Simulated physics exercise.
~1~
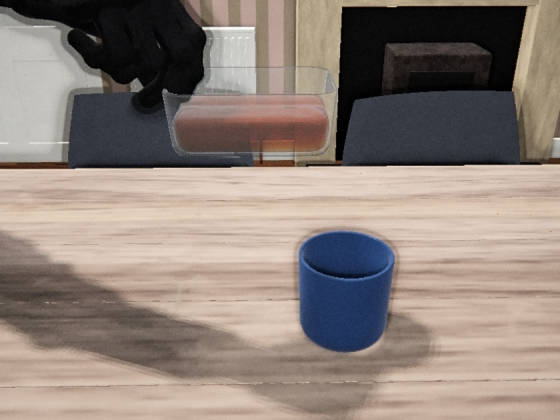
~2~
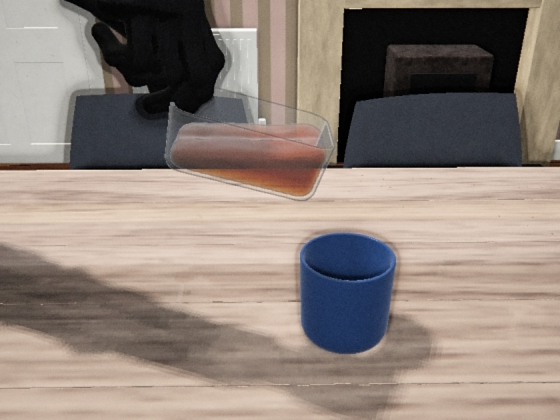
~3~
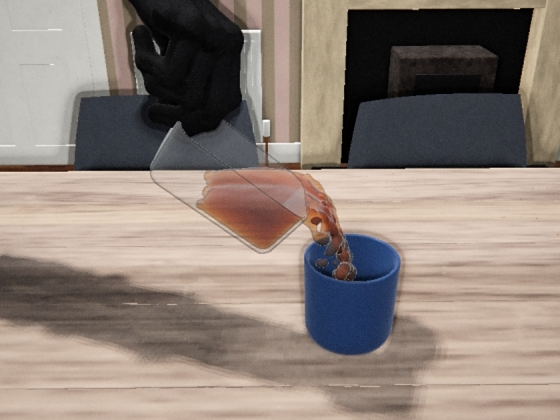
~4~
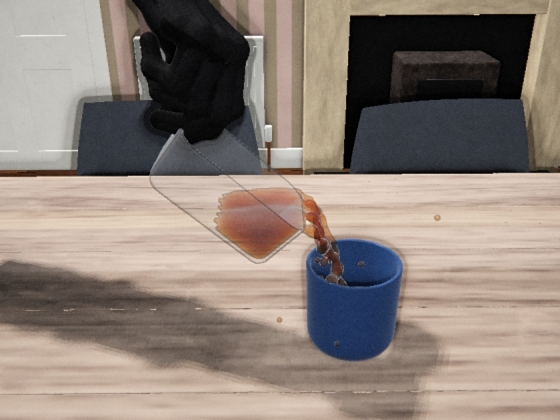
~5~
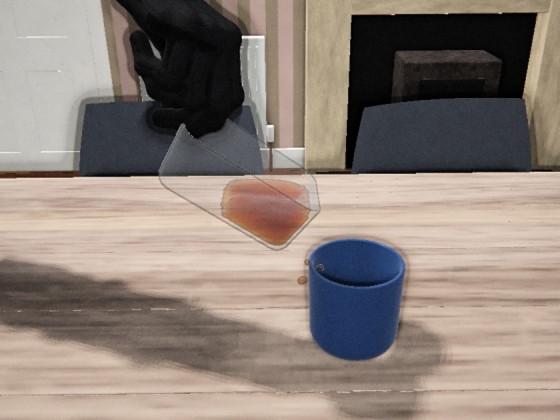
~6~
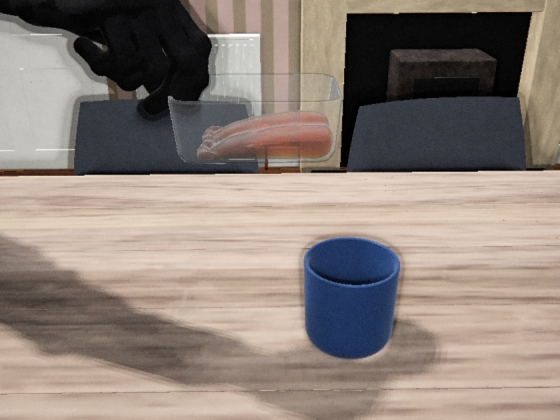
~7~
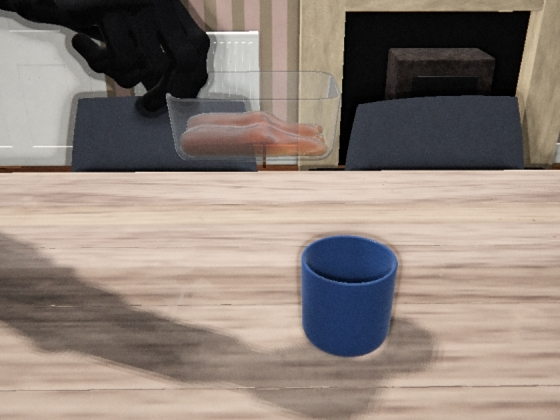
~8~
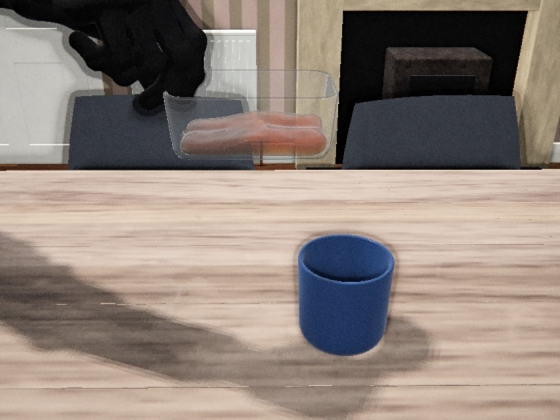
At first, a dark hand holds a clear food box of reddish-brown tea level above a wooden table, up and to the left of a blue mug. The hand tips the box down to the right, lowering it towards the mug. Tea then streams over the box's lower corner into the mug, and a few small drops fly off to the sides. Next, the stream stops as the box begins to tilt back, with some tea still inside. Finally, the hand raises the box and holds it level again, less full than before, while the mug stays standing on the table.
